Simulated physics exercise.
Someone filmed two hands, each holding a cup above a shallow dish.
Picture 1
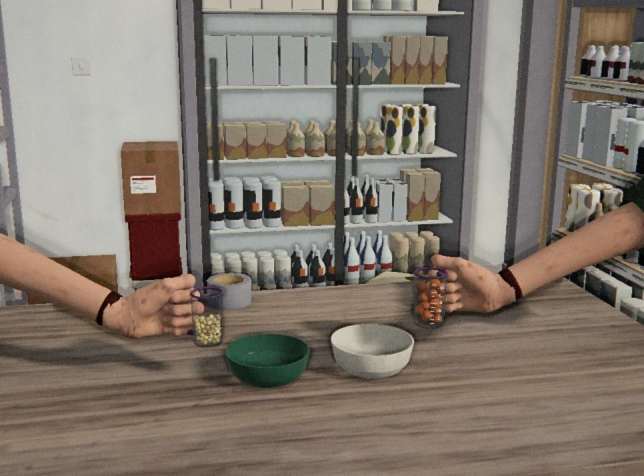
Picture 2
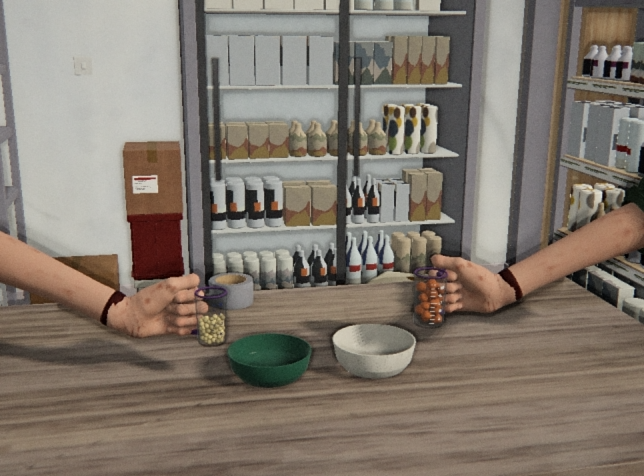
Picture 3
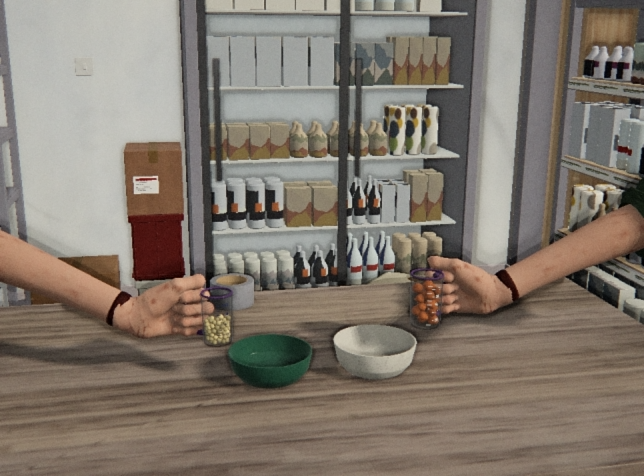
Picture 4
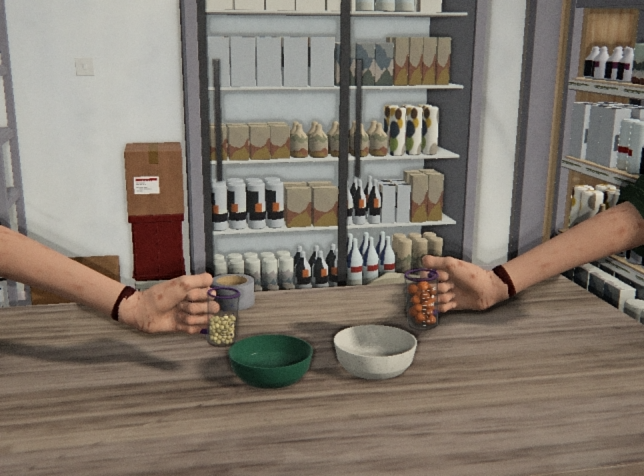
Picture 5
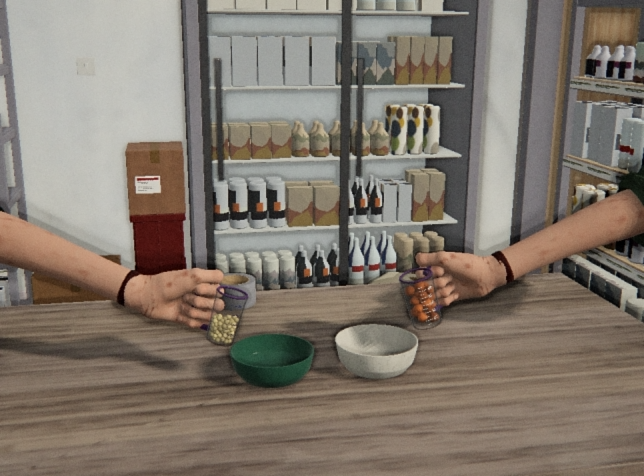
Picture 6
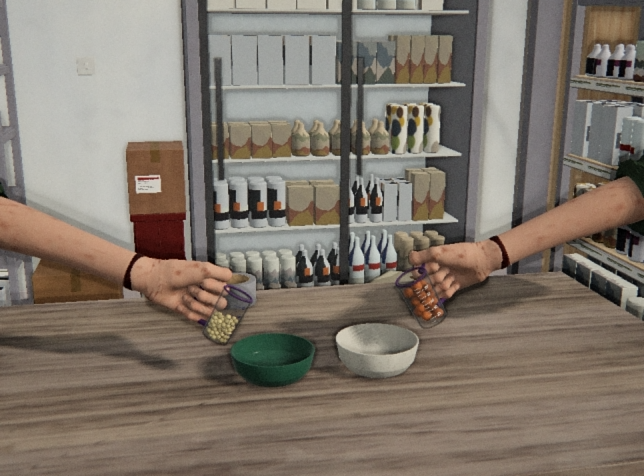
Two hands held small clear cups, one of pale beans and one of reddish-orange nuts, beside a green bowl and a white bowl, then moved them slightly inward and tilted them toward the bowls.
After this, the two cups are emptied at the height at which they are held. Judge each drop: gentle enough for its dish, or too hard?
Left dish - gentle enough, right dish - gentle enough.
Then, 0.33 s later than the last frame, left, every one still in the cup; right, every one still in the cup.
Then, 0.69 s later than the last frame, left, every one still in the cup; right, every one still in the cup.
Then, 1.11 s later than the last frame, left, about a tenth still in the cup, the larger part in the dish, about a tenth in the air; right, roughly half still in the cup, roughly half in the dish.
When it is over, left, every one in the dish, not one outside the dish; right, every one in the dish, not one outside the dish.
